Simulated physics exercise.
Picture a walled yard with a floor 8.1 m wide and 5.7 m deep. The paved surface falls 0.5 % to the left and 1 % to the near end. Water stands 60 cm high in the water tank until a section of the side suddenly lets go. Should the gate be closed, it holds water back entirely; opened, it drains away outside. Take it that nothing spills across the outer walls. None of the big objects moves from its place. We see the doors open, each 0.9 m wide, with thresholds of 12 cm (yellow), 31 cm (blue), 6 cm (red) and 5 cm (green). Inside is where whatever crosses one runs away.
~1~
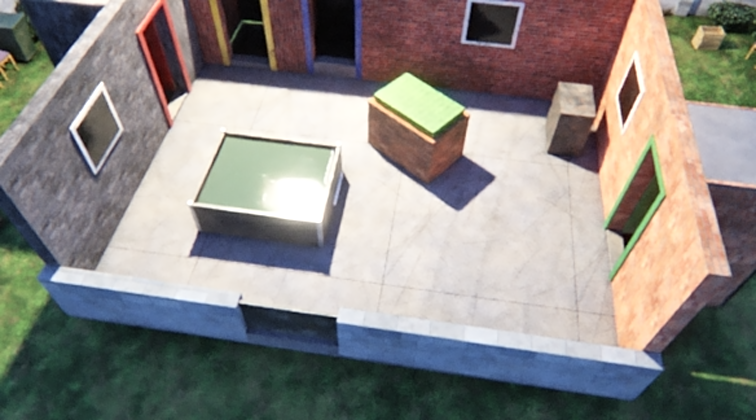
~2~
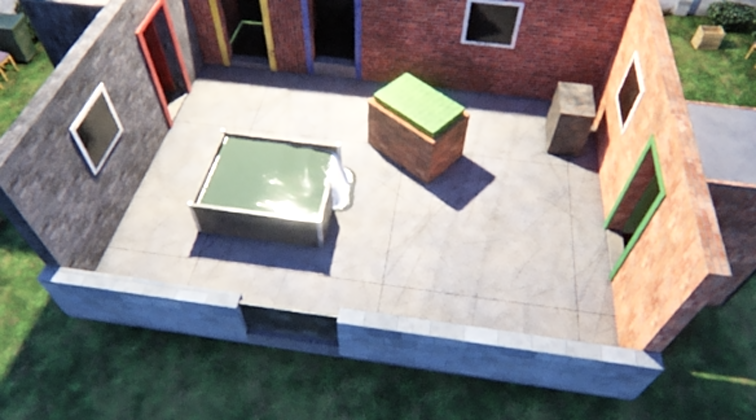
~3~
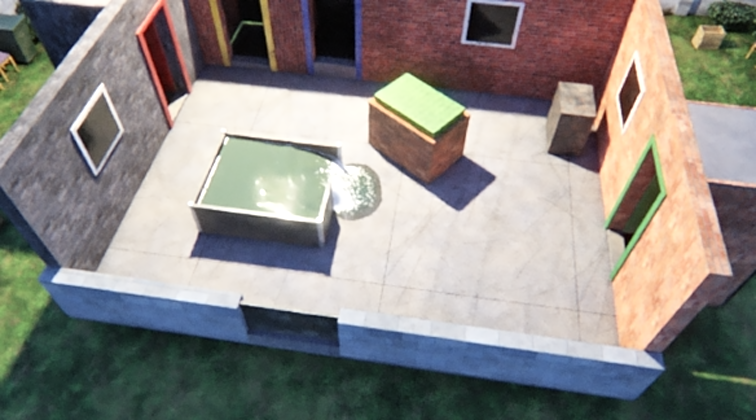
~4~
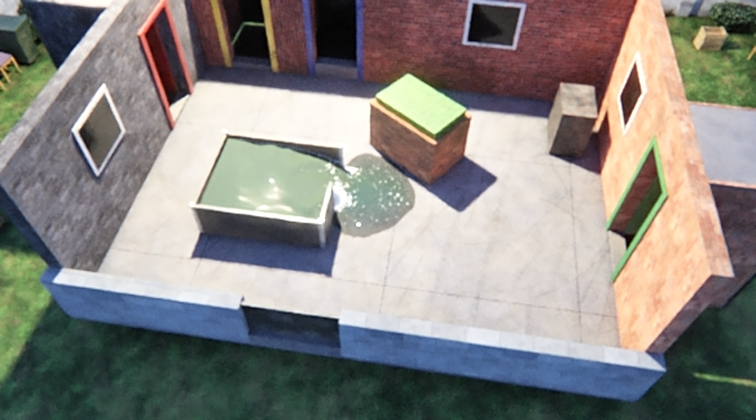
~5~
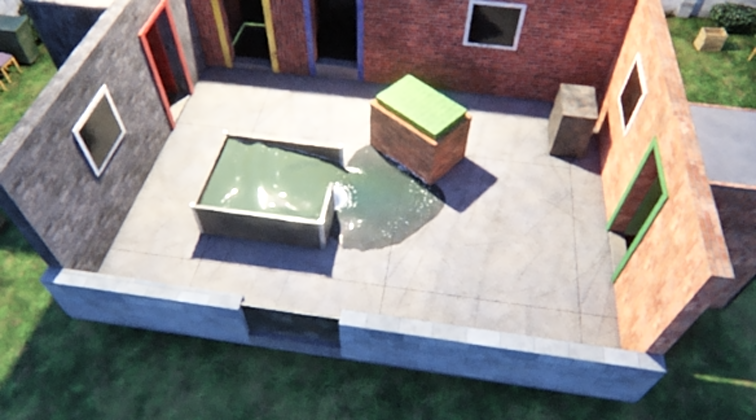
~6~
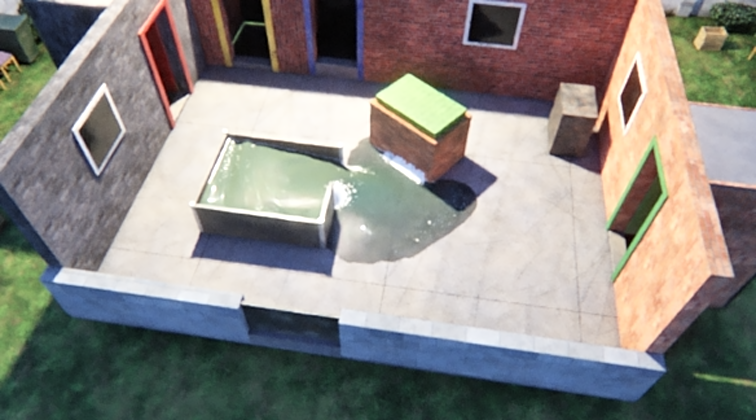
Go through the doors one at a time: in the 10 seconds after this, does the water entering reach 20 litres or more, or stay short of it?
Outcome: The yellow door holds the inflow within the limit, the blue door holds the inflow within the limit, the red door holds the inflow within the limit, the green door lets the inflow top the limit.
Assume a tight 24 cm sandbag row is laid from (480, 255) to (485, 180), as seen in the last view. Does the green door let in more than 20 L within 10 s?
Then: Green under.
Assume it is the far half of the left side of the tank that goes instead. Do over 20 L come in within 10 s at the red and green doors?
At red the amount is higher than the mark, while at green it is beneath the mark.
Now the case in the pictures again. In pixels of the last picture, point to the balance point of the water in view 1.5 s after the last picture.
Near (338, 204).
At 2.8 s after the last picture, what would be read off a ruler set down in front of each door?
You'd see yellow at 0 cm, blue at 2 cm, red at 0 cm and green at 13 cm.
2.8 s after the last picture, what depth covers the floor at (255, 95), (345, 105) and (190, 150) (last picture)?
1, 1, 0 cm.
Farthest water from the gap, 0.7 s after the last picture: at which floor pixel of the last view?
(575, 203).
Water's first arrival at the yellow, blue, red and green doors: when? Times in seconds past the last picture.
Door times: Yellow 3.4 s / blue 2.6 s / red 4.0 s / green 1.1 s.
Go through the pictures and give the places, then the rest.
The water tank at (269, 176) is whole and still, 60 cm deep, in the first picture.
The front is at (347, 172), 0.5 m from the gap at (334, 181); 0.2 m2 of floor is under water; 60 cm left at the back of the water tank, in the second picture.
The front is at (375, 204), 0.8 m from the gap at (334, 182); 0.7 m2 of floor is under water; 60 cm left at the back of the water tank, in the third picture.
The front is at (408, 206), 1.3 m from the gap at (336, 184); 1.6 m2 of floor is under water; 60 cm left at the back of the water tank, in the fourth picture.
The front is at (440, 200), 1.8 m from the gap at (336, 184); 2.6 m2 of floor is under water; 60 cm left at the back of the water tank, in the fifth picture.
Water pours out at (336, 183) and has run 2.4 m, to (471, 198); typically 4 cm deep outside, 56 cm at the water tank's back, in the sixth picture.
Then, 0.7 s after the last picture water covers 20 % of the floor and is deepest (34 cm) near (394, 166); yellow door not reached, blue door not reached, red door not reached, green door not reached.
Then, 1.5 s after the last picture water covers 35 % of the floor and is deepest (28 cm) near (394, 166); yellow door not reached, blue door not reached, red door not reached, green door 10 cm at the sill, 9 L in.
Then, 2.8 s after the last picture water covers 40 % of the floor and is deepest (24 cm) near (612, 372); yellow door not reached, blue door 2 cm at the sill, 0 L in, red door not reached, green door 13 cm at the sill, 69 L in.
Then, 5.3 s after the last picture water covers 55 % of the floor and is deepest (13 cm) near (510, 357); yellow door 1 cm at the sill, 0 L in, blue door 1 cm at the sill, 0 L in, red door 3 cm at the sill, 0 L in, green door 11 cm at the sill, 120 L in.
Then, 9.3 s after the last picture water covers 85 % of the floor and is deepest (9 cm) near (473, 351); yellow door 1 cm at the sill, 0 L in, blue door 0 cm at the sill, 0 L in, red door 3 cm at the sill, 0 L in, green door 6 cm at the sill, 149 L in.
